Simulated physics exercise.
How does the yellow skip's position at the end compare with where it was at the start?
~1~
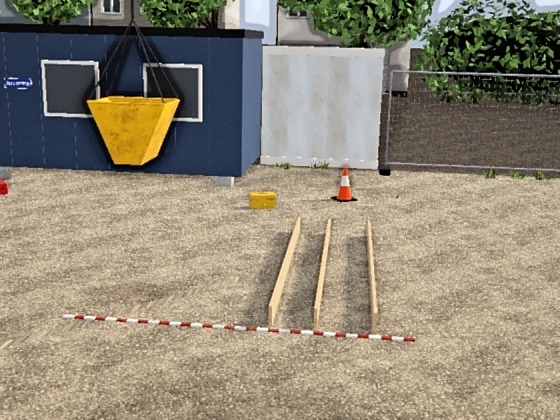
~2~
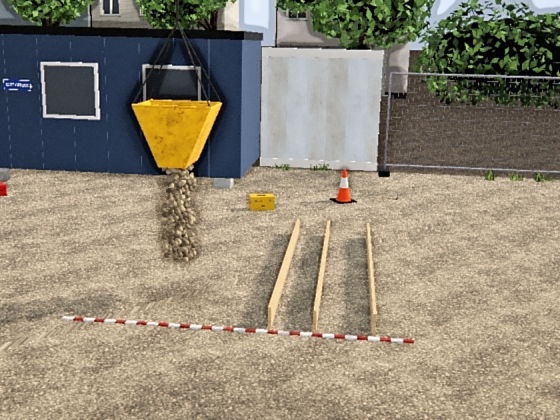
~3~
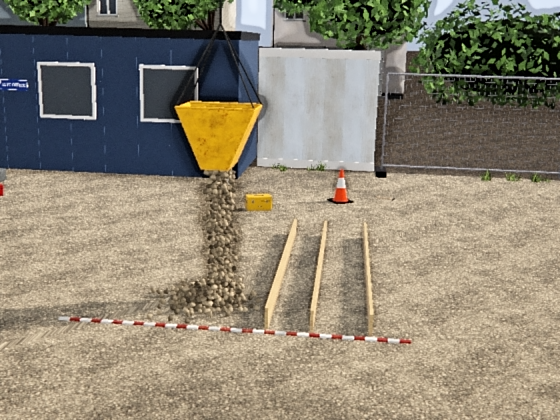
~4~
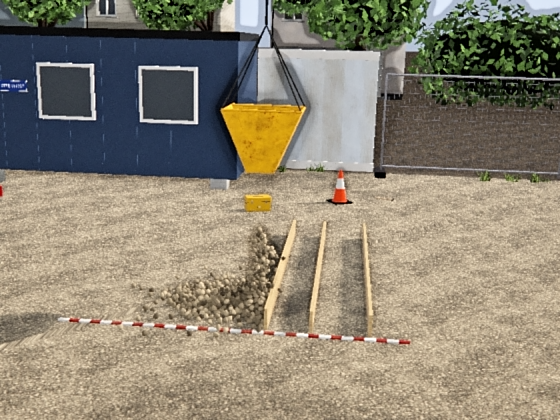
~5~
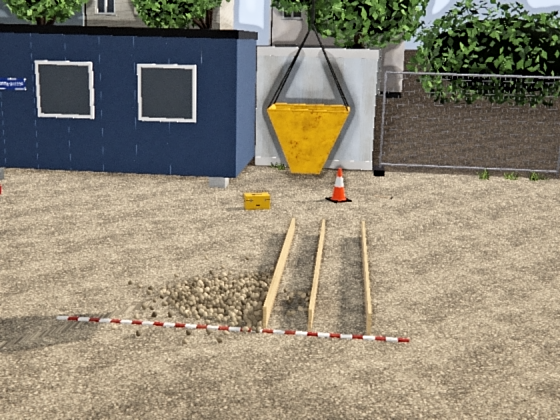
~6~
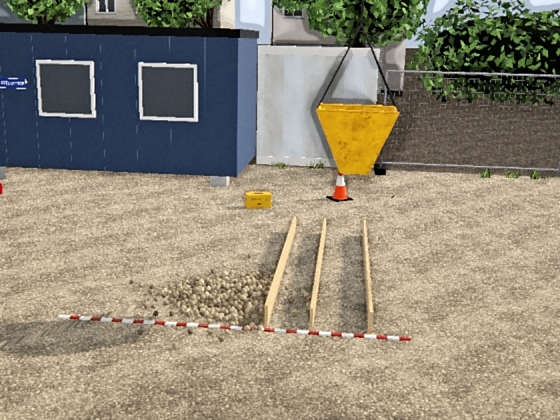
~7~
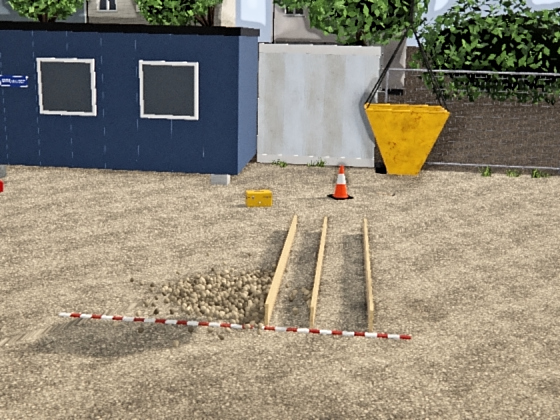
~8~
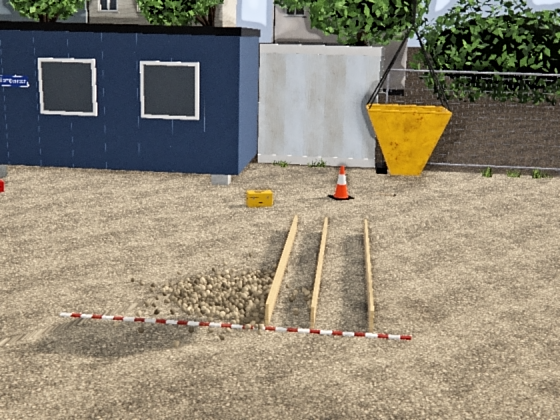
At the start it hung in front of the blue cabin on the left, and by the end it was well to the right, in front of the fence beyond the traffic cone.
